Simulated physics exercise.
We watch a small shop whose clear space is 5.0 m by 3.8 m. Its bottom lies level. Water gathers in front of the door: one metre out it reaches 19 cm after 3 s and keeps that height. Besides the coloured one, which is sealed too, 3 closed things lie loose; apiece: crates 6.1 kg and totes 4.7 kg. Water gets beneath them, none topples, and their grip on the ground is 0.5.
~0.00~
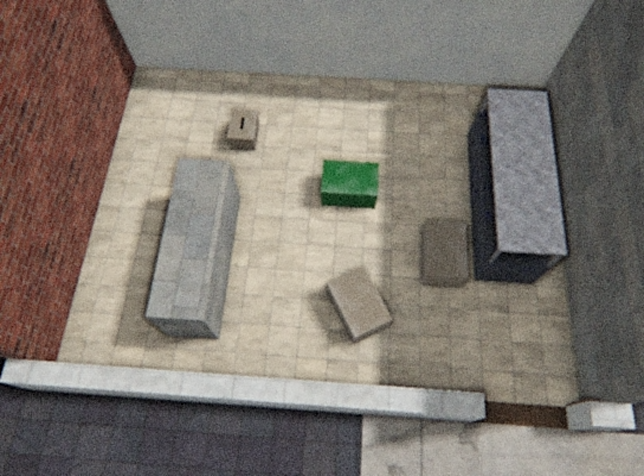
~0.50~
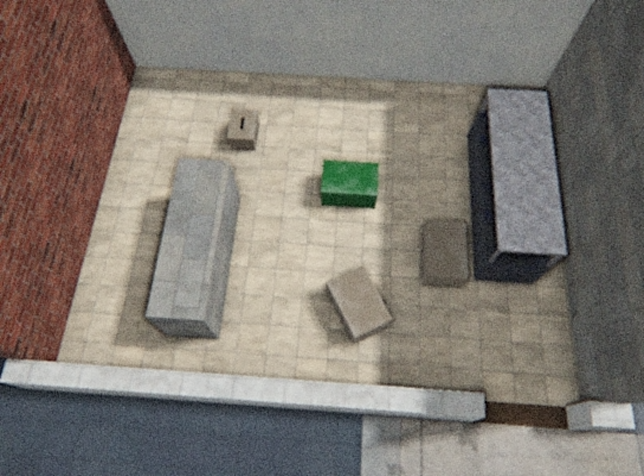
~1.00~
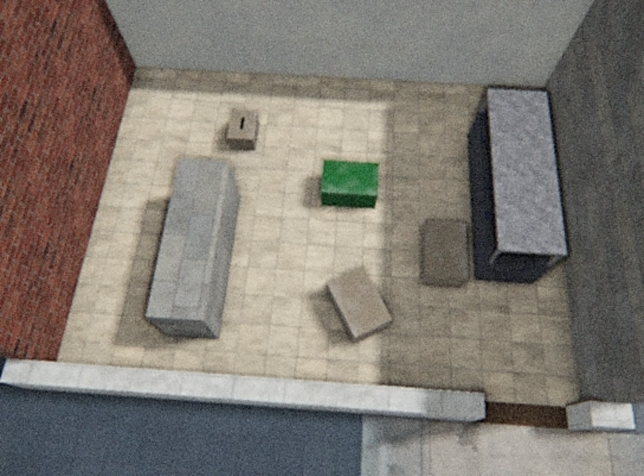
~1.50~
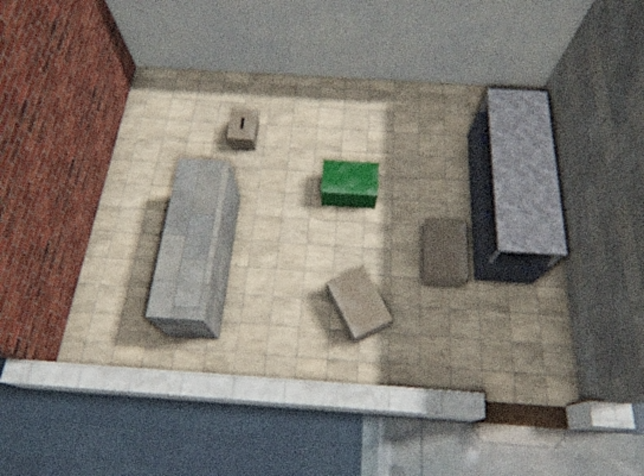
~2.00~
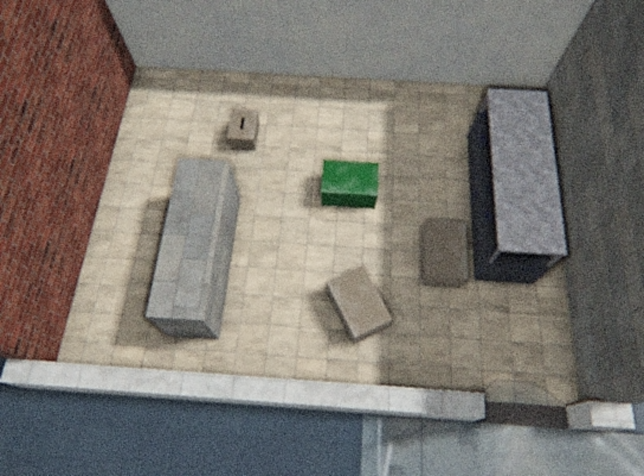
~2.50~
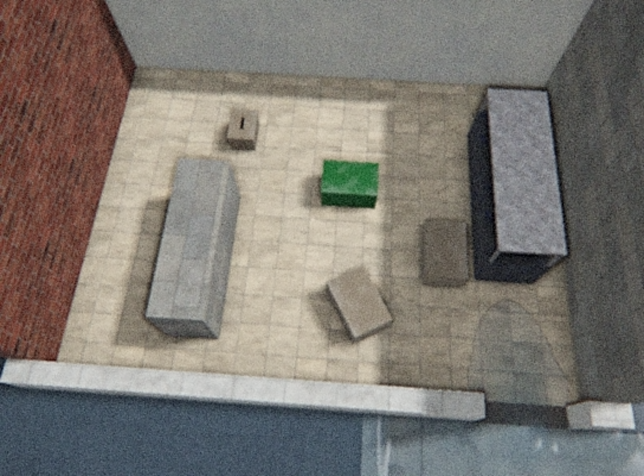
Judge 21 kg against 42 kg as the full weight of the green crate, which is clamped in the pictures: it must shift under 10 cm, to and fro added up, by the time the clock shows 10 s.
I expect that the smaller load will do.
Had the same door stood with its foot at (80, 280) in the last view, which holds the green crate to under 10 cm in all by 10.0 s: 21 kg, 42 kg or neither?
Then the lower weight is enough.
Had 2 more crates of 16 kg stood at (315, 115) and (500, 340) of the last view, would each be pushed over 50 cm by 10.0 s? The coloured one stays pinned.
In that order: Less, past it.
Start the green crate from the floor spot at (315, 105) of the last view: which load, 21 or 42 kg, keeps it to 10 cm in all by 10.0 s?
The smaller is enough.
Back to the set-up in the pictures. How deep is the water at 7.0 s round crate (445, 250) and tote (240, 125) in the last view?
Roughly 4 and 1 cm.
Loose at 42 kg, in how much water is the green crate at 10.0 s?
About 6 cm.
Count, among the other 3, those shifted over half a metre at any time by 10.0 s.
I count 2.
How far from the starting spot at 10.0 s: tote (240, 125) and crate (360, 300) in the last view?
In that order: 50 cm, 60 cm.
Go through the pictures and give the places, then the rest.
In the first frame, the green crate at (350, 177) rests on the ground; water covers 0.0 m2; 0 of 4 have shifted.
In the second frame, the green crate at (350, 177) rests on the ground; water covers 0.0 m2; 0 of 4 have shifted.
In the third frame, the green crate at (350, 177) rests on the ground; 0.0 m2 under water; 0 of 4 have shifted.
In the fourth frame, the green crate at (350, 177) rests on the ground; 0.0 m2 under water; 0 of 4 have shifted.
In the fifth frame, the green crate at (350, 177), on the bottom; water covers 0.1 m2; 0 of 4 have shifted.
In the sixth frame, the green crate at (350, 177), on the bottom; 0.6 m2 under water; 0 of 4 have shifted.
After 3.5 s the green crate would be 0 cm from its start with 21 kg and 0 cm from its start with 42 kg; 0 cm of water round it then.
After 4.5 s the green crate would be 0 cm from its start with 21 kg and 0 cm from its start with 42 kg; 1 cm of water round it then.
After 7.0 s the green crate would be 0 cm from its start with 21 kg and 0 cm from its start with 42 kg; 4 cm of water round it then.
After 10.0 s the green crate would be 0 cm from its start with 21 kg and 0 cm from its start with 42 kg; 6 cm of water round it then.
